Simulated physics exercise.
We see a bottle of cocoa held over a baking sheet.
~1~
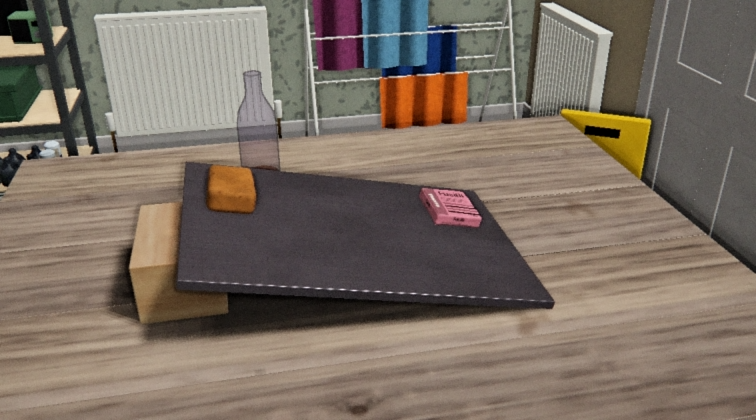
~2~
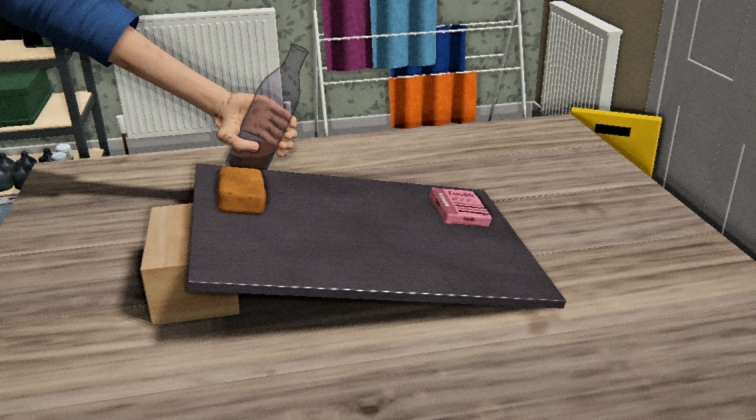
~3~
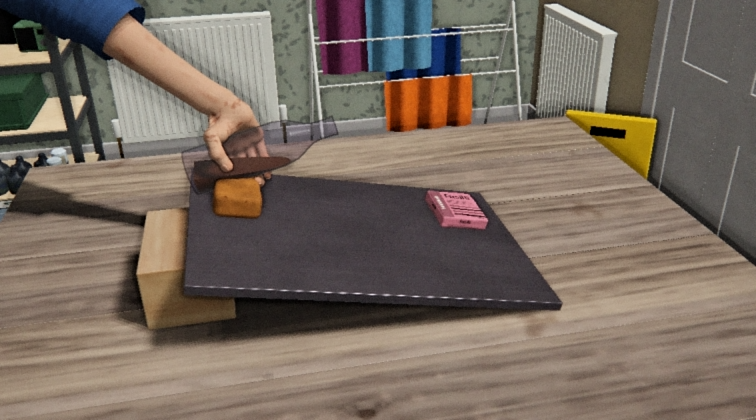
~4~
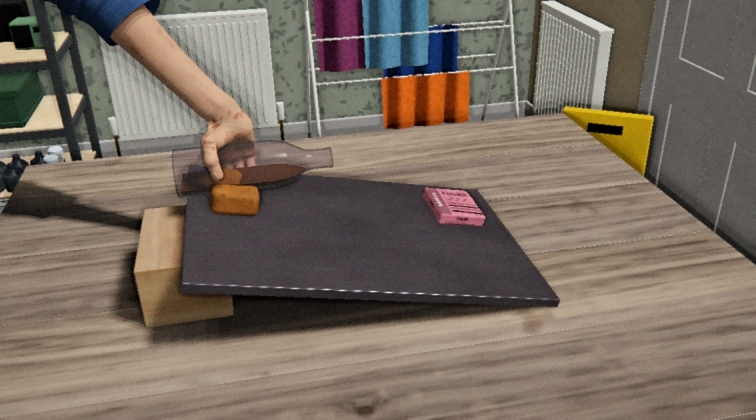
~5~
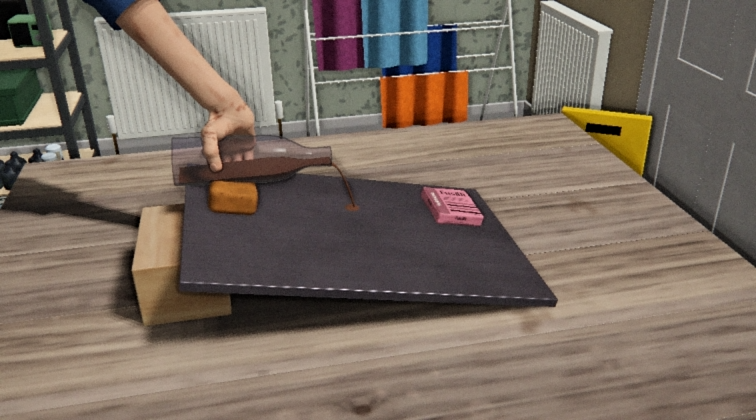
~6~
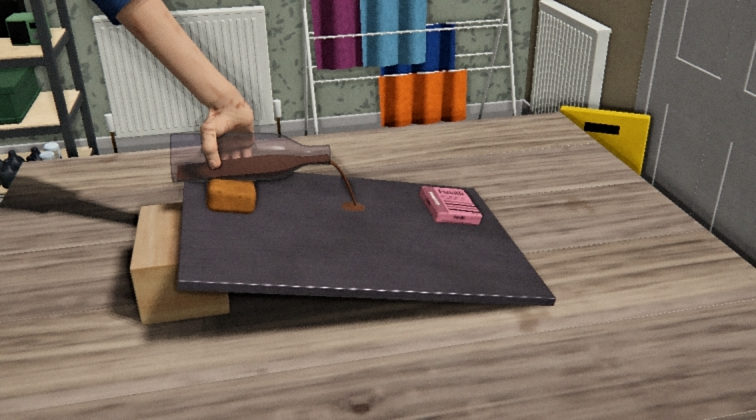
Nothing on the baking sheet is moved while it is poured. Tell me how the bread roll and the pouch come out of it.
The bread roll escapes and the pouch is reached.
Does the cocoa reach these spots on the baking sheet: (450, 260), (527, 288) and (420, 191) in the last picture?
First not reached, second clear of it, third in the puddle.
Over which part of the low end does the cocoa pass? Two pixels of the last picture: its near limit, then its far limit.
Near limit (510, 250), far limit (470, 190).
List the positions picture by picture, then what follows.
In the first picture, the baking sheet slopes down to the right; bottle (258, 134) nearly empty; bread roll (230, 188); pouch (450, 208).
In the second picture, bottle (273, 109) tipped 30° with all of its load; bread roll (241, 189).
In the third picture, bottle (266, 148) tipped 75° with all of its load; pouch (456, 210).
In the fourth picture, the baking sheet slopes down to the right; bottle (257, 165) tipped 90° with all of its load; bread roll (234, 191).
In the fifth picture, the first of it lands; bottle (256, 159) tipped 95° with all of its load; pouch (452, 207).
In the sixth picture, the first of it lands; bottle (255, 157) tipped 95° with nearly all of its load; bread roll (231, 188); pouch (450, 205).
A moment on, it runs down to the right; the bread roll is untouched; the pouch is reached.
Further on, it runs down to the right and off the end; the bread roll is untouched; the pouch is reached.
When it is over, it runs down to the right and off the end; the bread roll is untouched; the pouch is reached.
